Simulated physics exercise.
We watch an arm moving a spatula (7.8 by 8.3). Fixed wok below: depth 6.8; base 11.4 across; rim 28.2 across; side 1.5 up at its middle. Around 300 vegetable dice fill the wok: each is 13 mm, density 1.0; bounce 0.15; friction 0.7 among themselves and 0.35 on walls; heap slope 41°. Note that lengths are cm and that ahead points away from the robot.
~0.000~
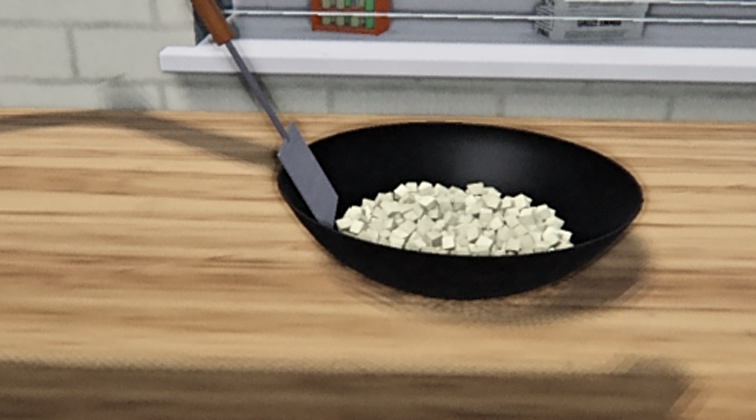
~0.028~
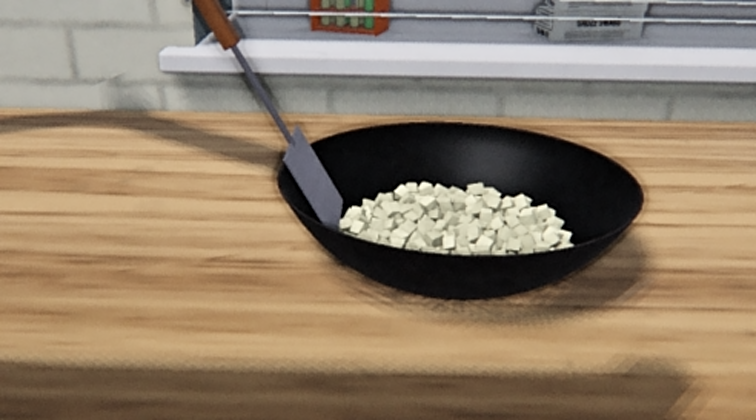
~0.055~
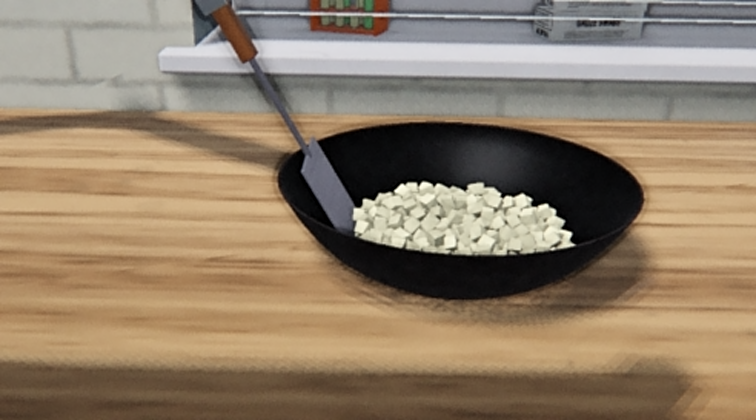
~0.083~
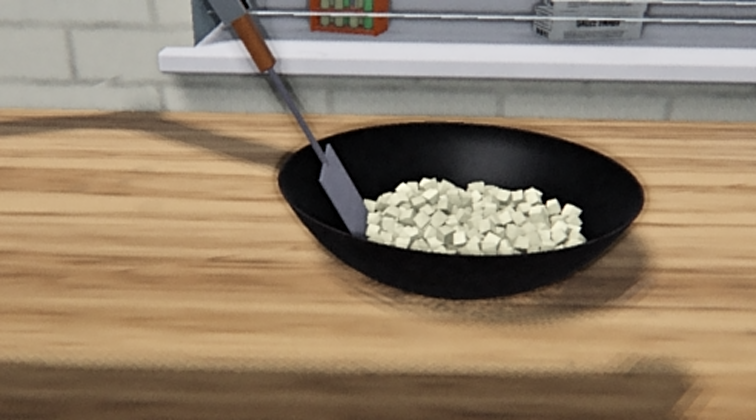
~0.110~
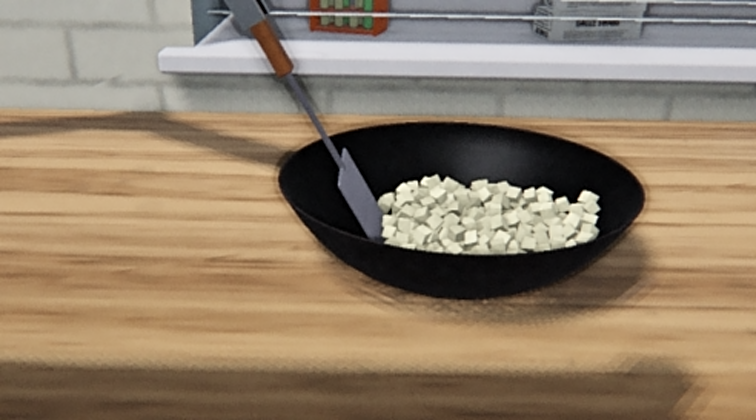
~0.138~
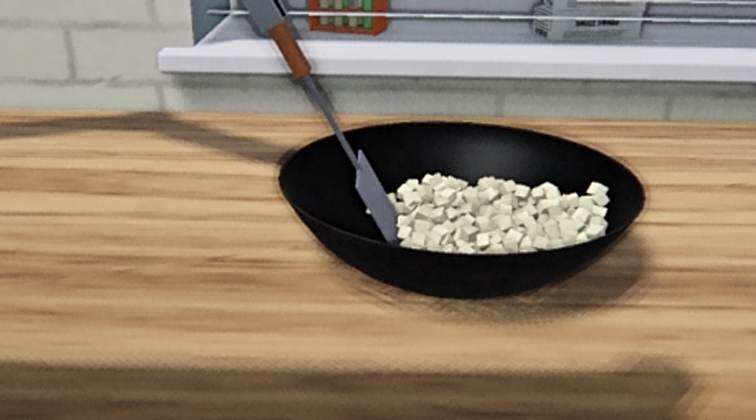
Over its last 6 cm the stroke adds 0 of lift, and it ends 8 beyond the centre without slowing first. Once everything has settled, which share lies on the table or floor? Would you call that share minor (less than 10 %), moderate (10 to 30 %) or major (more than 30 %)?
I would call it moderate.
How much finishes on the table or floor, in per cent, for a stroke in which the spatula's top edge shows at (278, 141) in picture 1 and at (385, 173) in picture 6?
Roughly 15 percent ends up there.
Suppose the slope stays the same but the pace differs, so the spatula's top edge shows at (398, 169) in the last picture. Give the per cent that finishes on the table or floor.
Near 20 in a hundred.
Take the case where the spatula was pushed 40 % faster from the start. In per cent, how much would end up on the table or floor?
About 15 in a hundred.
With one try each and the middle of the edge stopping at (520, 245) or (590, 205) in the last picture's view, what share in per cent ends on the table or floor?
The two tries give near 5 and near 35 in a hundred.
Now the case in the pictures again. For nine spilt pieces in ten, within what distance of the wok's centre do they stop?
I'd estimate close to 25 centimetres.
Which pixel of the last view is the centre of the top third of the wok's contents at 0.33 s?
Around (591, 194).
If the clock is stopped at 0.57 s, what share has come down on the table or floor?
I'd put it at around 15 per cent.
After 0.23 s, sloping 61°, highest piece 7 above the table; 305 in the wok.
After 0.33 s, sloping 61°, highest piece 9 above the table; 300 in the wok, 5 on the blade or in flight.
After 0.57 s, sloping 61°, highest piece 8 above the table; 264 in the wok, 40 on the table or floor, 1 on the blade or in flight.
After 1.62 s, sloping 61°, highest piece 8 above the table; 264 in the wok, 41 on the table or floor.
In the end, 264 in the wok, 41 on the table or floor. That is 13 % on the table or floor.
